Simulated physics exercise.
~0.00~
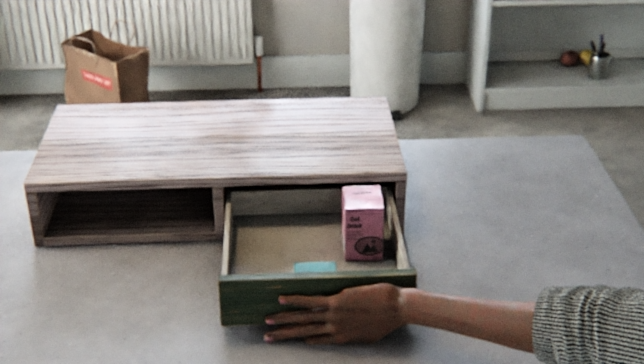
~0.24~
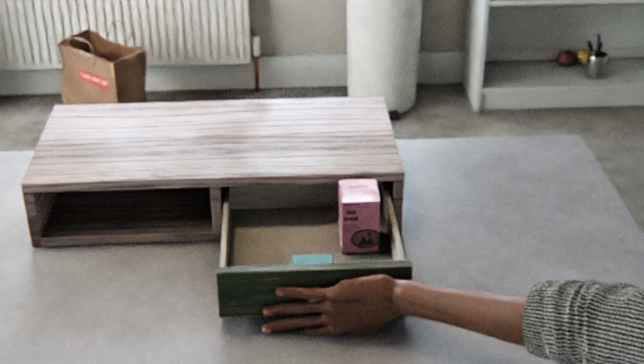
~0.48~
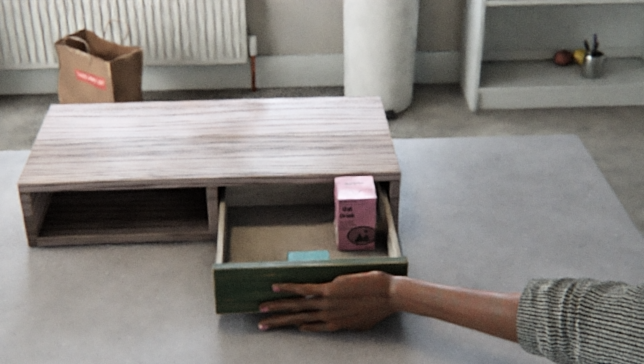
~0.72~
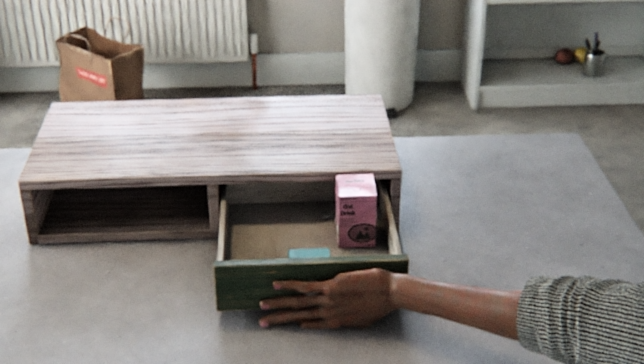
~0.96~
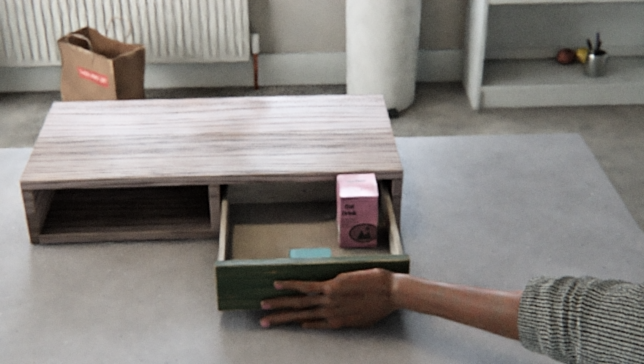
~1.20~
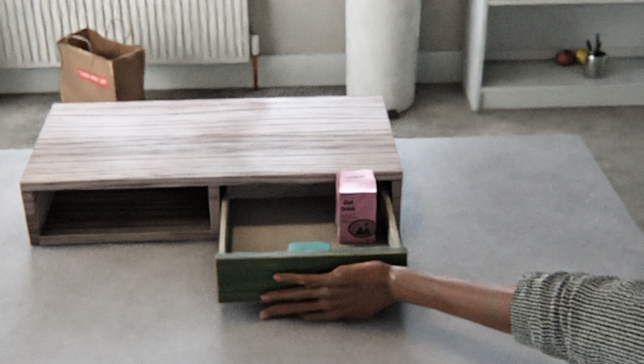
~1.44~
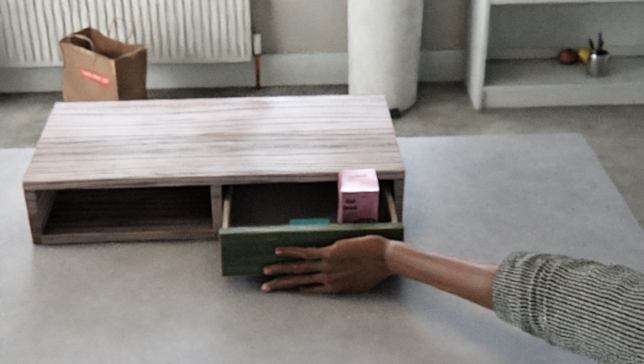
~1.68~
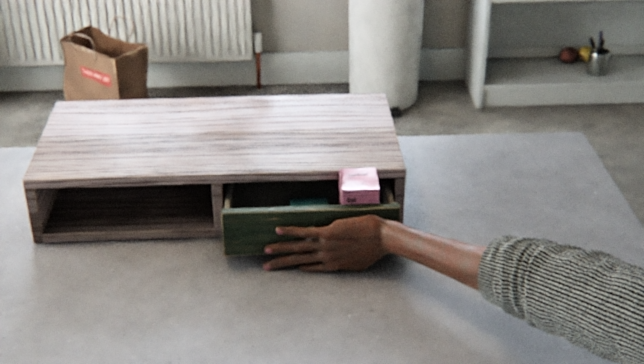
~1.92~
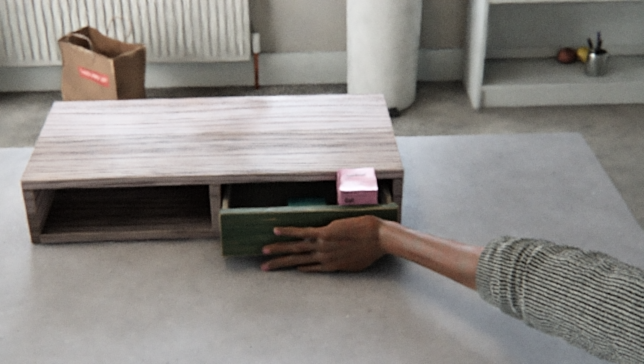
On a grey tabletop in a room with a radiator, a paper bag and a white shelf behind, seen from the front and slightly above by a gently swaying camera, sits a low wooden chest. Its left compartment is open and empty, while on the right a green-fronted drawer is pulled out, holding an upright pink carton at its right side and a small turquoise block near the front. A hand in a grey knitted sleeve rests against the drawer front. It slowly pushes the drawer inward, carrying both items towards the chest. The drawer stops short with the tall carton at the opening's top edge, and stays ajar, the hand still against it.
